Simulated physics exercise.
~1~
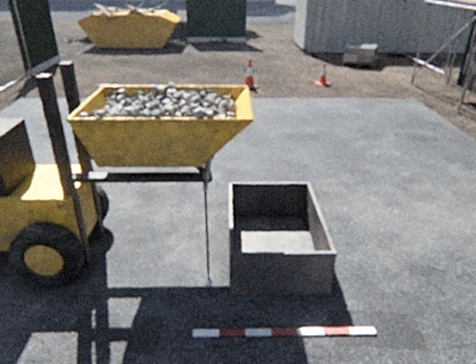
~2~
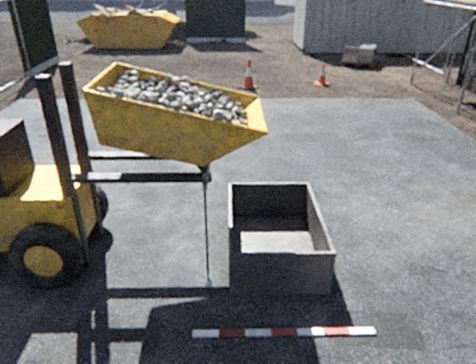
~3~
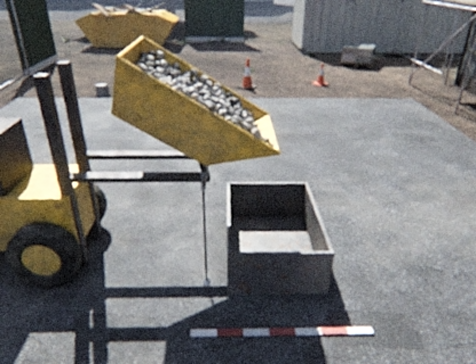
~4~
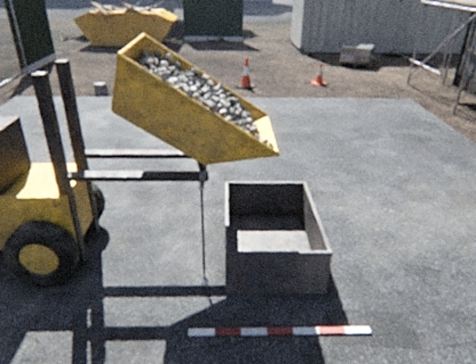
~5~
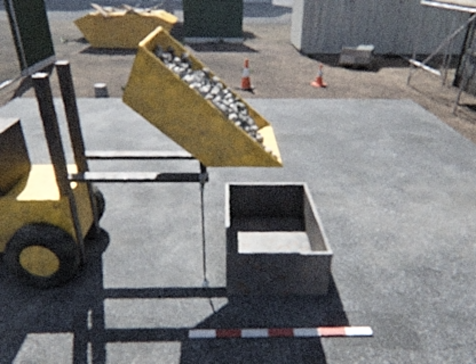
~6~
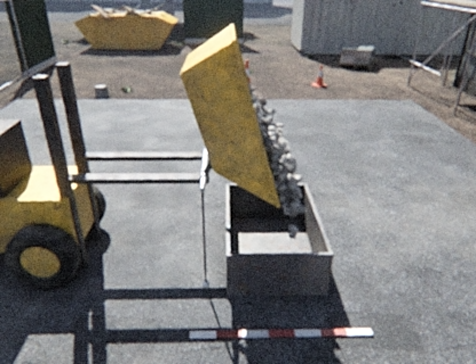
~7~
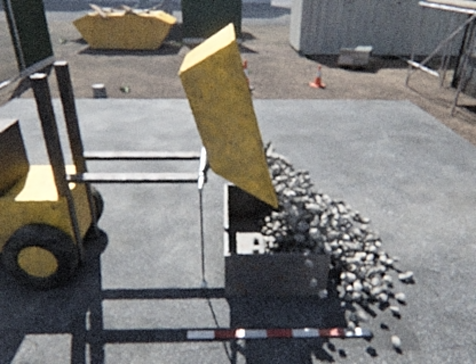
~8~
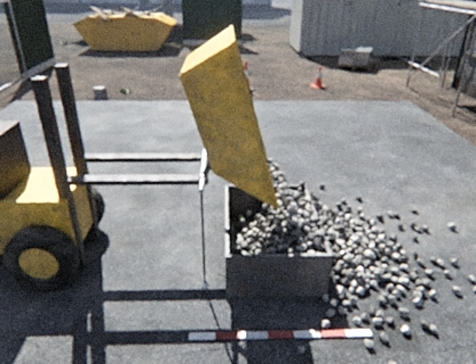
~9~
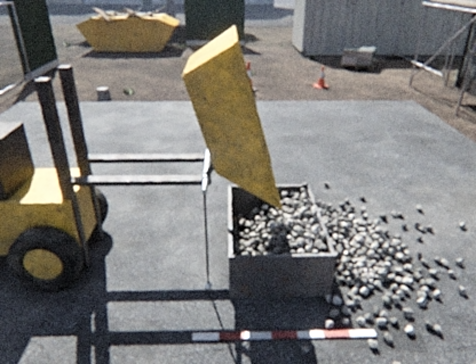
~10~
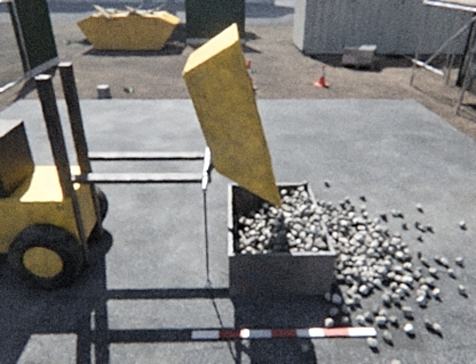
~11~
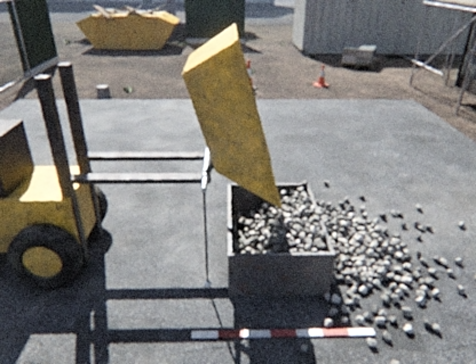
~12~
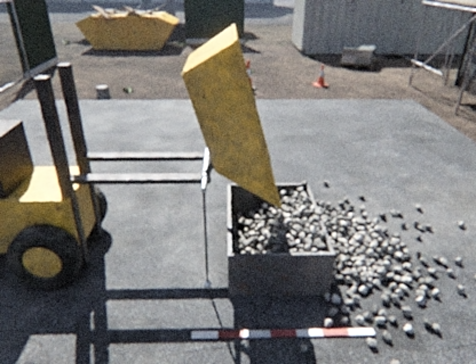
A yellow skip full of grey stones, held up by a fork truck, tilted to the right, paused, then tipped steeply and poured them out, leaving most heaped in the open bin below and the rest scattered on the ground to its right.
